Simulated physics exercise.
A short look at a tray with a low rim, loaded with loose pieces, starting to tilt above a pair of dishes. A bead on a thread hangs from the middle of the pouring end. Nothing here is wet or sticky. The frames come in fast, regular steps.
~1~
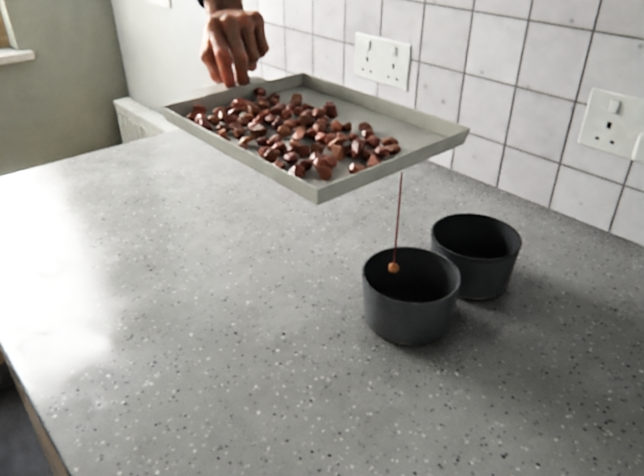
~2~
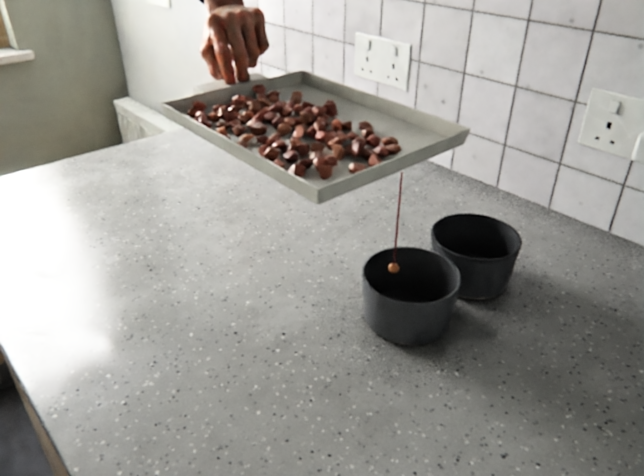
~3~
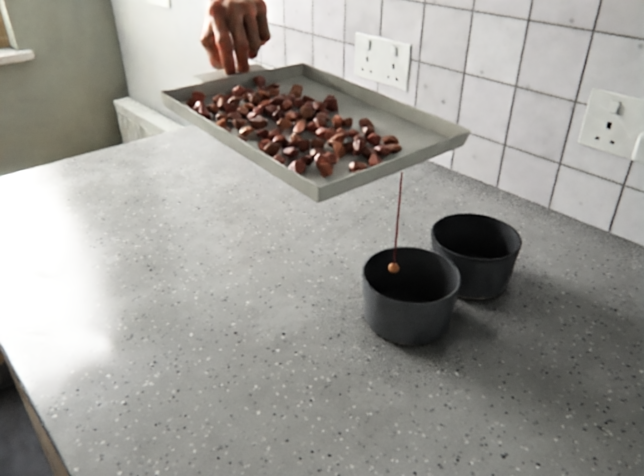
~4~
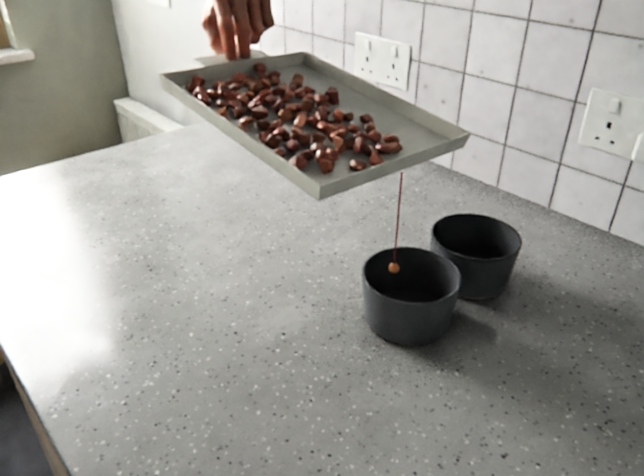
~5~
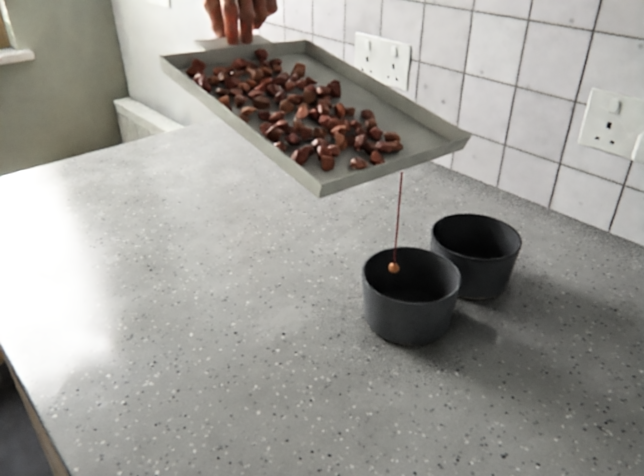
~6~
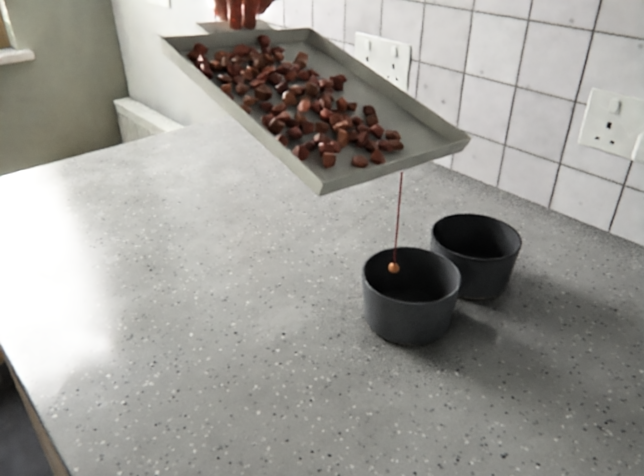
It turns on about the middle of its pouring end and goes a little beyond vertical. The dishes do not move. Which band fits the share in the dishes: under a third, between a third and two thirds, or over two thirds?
In the dishes lies from one third to two thirds of it.
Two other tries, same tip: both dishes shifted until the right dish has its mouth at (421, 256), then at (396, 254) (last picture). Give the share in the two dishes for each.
The first gives 30 %, the second 0 %.
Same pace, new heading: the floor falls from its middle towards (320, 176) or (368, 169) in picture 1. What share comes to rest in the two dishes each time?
About 0 and 10 per cent.
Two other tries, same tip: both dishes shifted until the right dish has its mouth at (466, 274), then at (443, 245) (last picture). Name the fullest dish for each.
The first try: The right dish. The second: The right-hand dish.
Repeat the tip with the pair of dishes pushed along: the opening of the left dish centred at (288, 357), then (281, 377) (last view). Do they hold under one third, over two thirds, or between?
One: Less than a third. Two: Less than a third.
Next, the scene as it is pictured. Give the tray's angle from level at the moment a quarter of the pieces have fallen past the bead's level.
Roughly 75°.
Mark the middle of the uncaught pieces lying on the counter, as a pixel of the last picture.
Close to (506, 338).
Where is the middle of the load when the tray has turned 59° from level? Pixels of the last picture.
At about (418, 133).
Soon after the last picture, tray tipped steeply; nearly all on the tray; a small part in the air.
A little later, tray tipped right over; about a third on the tray; a small part in the left dish; about a quarter in the right dish; about a quarter outside both; about a quarter in the air.
Later still, tray tipped past a quarter turn; about a quarter in the left dish; about a quarter in the right dish; about half outside both.
At rest, tray tipped past a quarter turn; about a quarter in the left dish; about a quarter in the right dish; about half outside both.
